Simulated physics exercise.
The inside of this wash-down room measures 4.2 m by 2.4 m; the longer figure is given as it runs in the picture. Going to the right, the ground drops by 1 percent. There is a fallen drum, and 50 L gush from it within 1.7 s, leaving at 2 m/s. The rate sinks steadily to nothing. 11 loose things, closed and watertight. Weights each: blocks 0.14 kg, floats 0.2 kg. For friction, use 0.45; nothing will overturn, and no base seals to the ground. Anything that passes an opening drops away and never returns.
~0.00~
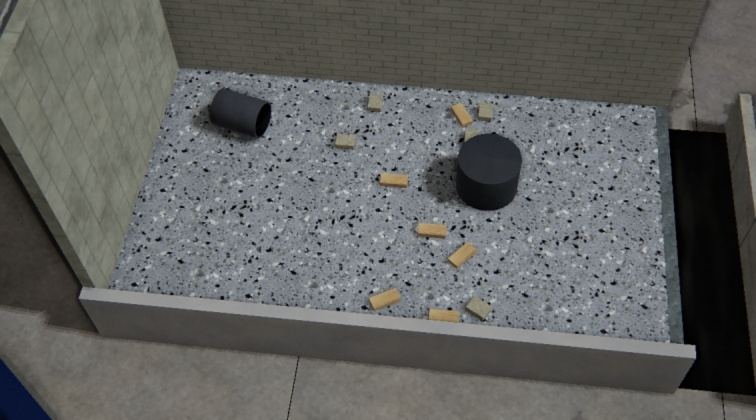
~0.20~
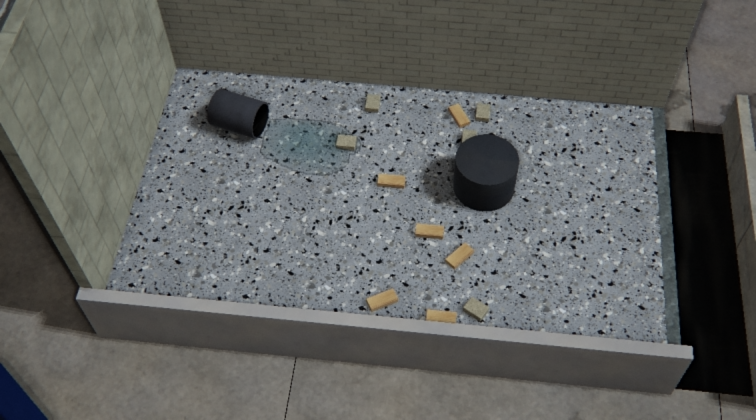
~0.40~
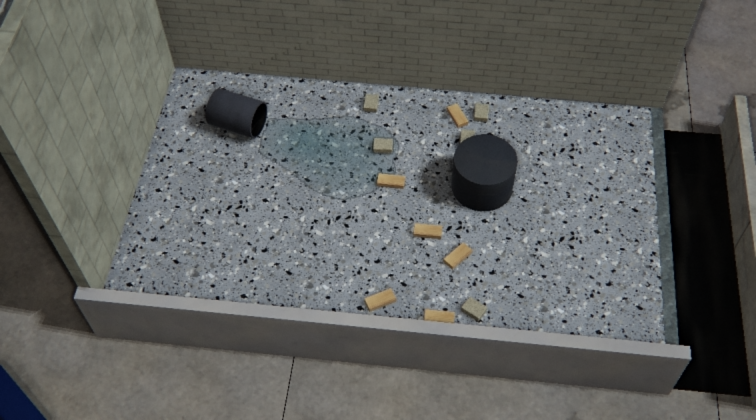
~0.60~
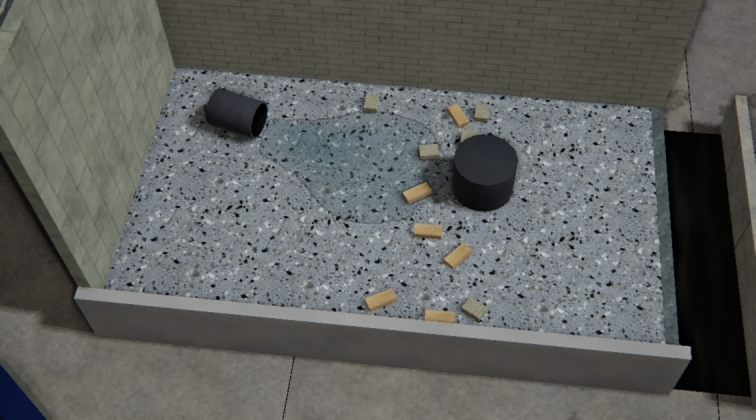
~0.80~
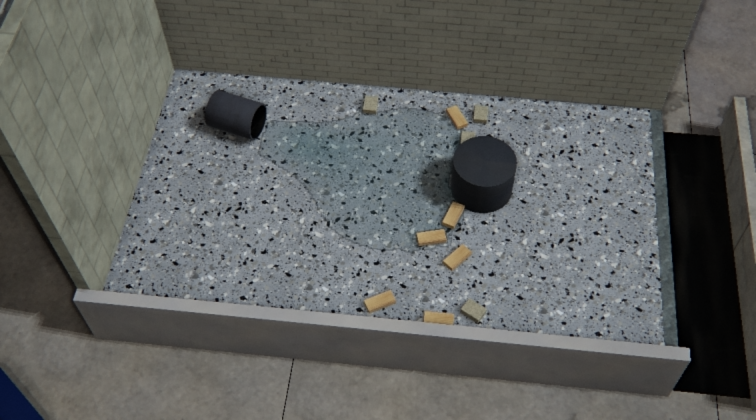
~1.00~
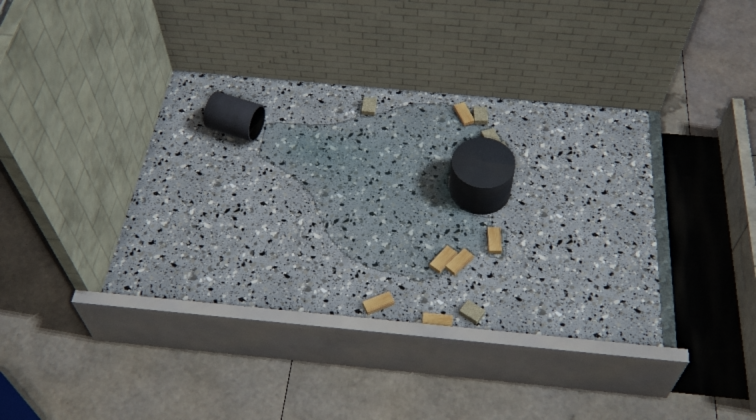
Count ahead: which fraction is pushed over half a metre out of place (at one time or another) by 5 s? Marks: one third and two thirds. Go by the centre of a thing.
I reckon the two-thirds line is reached.
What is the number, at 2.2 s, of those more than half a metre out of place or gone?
At that time I count 7.
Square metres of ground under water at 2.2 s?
Wet area: Approx. 3.5 m2.
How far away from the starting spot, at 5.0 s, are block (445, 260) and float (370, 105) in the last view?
First one: Gone out; second one: 0 cm.
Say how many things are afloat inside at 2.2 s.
The number is 6.
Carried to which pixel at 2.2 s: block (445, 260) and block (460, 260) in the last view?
Around (534, 333) and (564, 343).
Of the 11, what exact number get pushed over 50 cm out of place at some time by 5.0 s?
The count is 9.
After 1.4 s 4 of 11 are over 50 cm from their spots; 1 afloat.
After 2.2 s 7 of 11 are over 50 cm from their spots; 6 afloat.
After 3.5 s 8 of 11 are over 50 cm from their spots; 4 afloat.
After 5.0 s 9 of 11 are over 50 cm from their spots, and 9 have been at some point; 0 afloat.
